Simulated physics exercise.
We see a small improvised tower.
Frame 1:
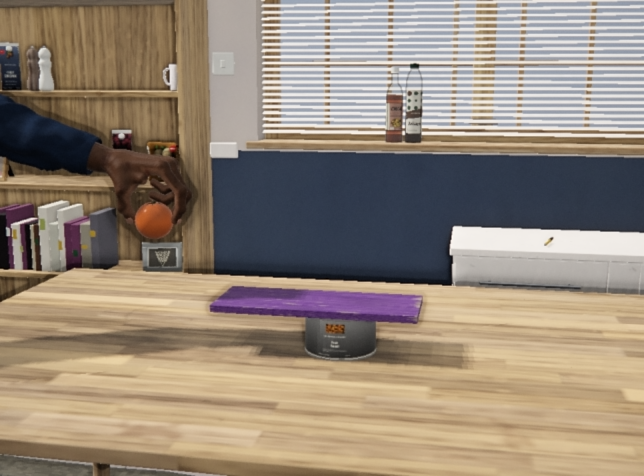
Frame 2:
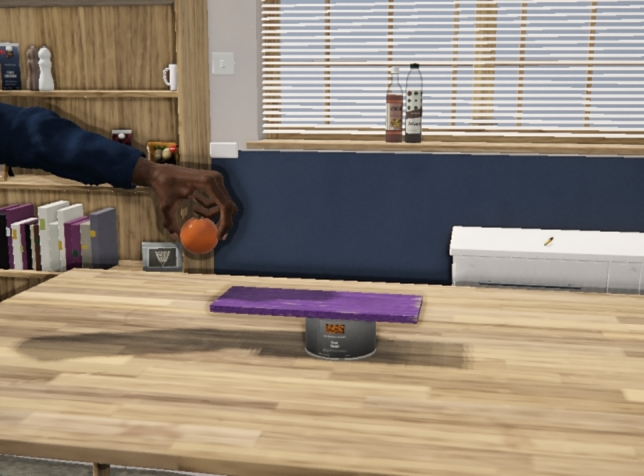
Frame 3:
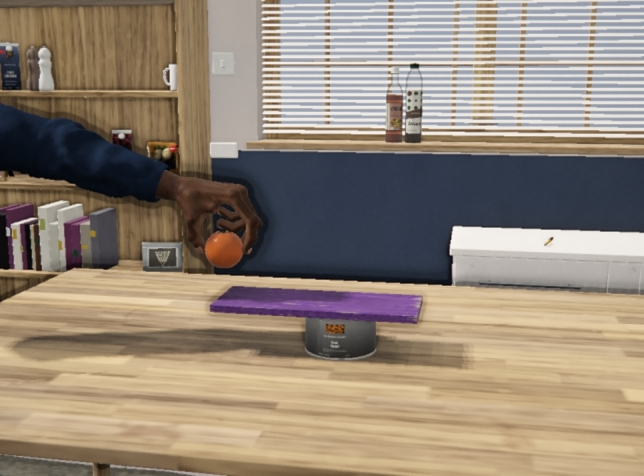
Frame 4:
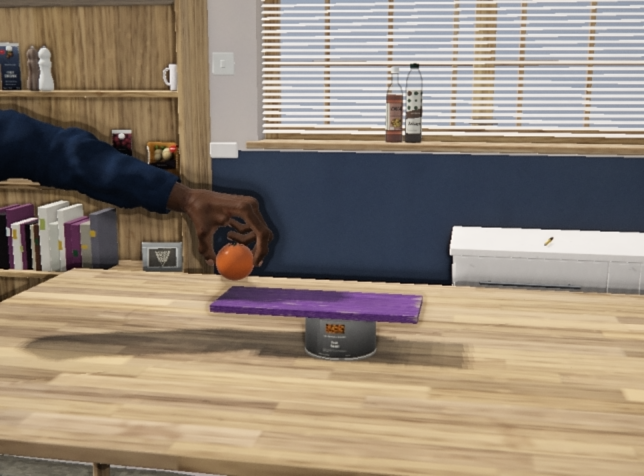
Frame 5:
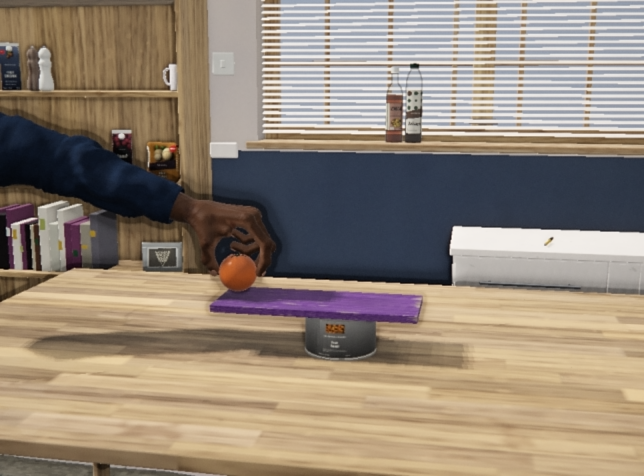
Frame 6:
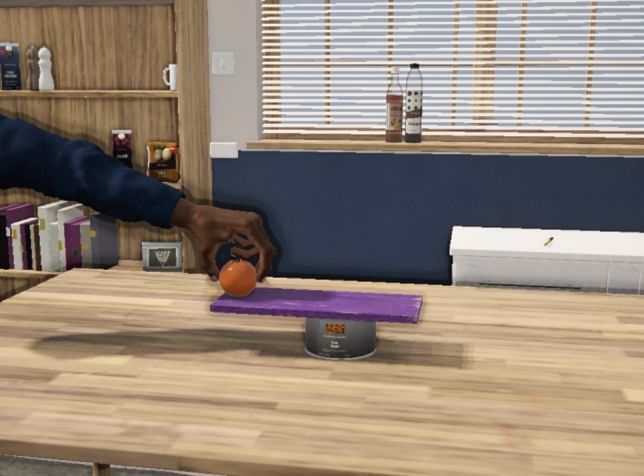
A hand in a dark blue sleeve carries an orange tomato rightward and down over a wooden table, then lowers it onto the left end of a purple board resting on a grey tub, fingers still around it.
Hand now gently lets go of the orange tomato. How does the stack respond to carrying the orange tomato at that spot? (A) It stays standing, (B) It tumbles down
It tumbles down (B).
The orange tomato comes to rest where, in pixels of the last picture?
The object finishes somewhere near (195, 324).
Then, 0.30 s later than the last frame, orange tomato now fallen; purple board tilted by 24°.
Then, 0.50 s later than the last frame, purple board tilted by 28°.
Then, 1.30 s later than the last frame, purple board moved a little.
When it is over, fallen, orange tomato; the other 2 as before. End places, in pixels of the last picture, orange tomato near (195, 324). The stack gives way.
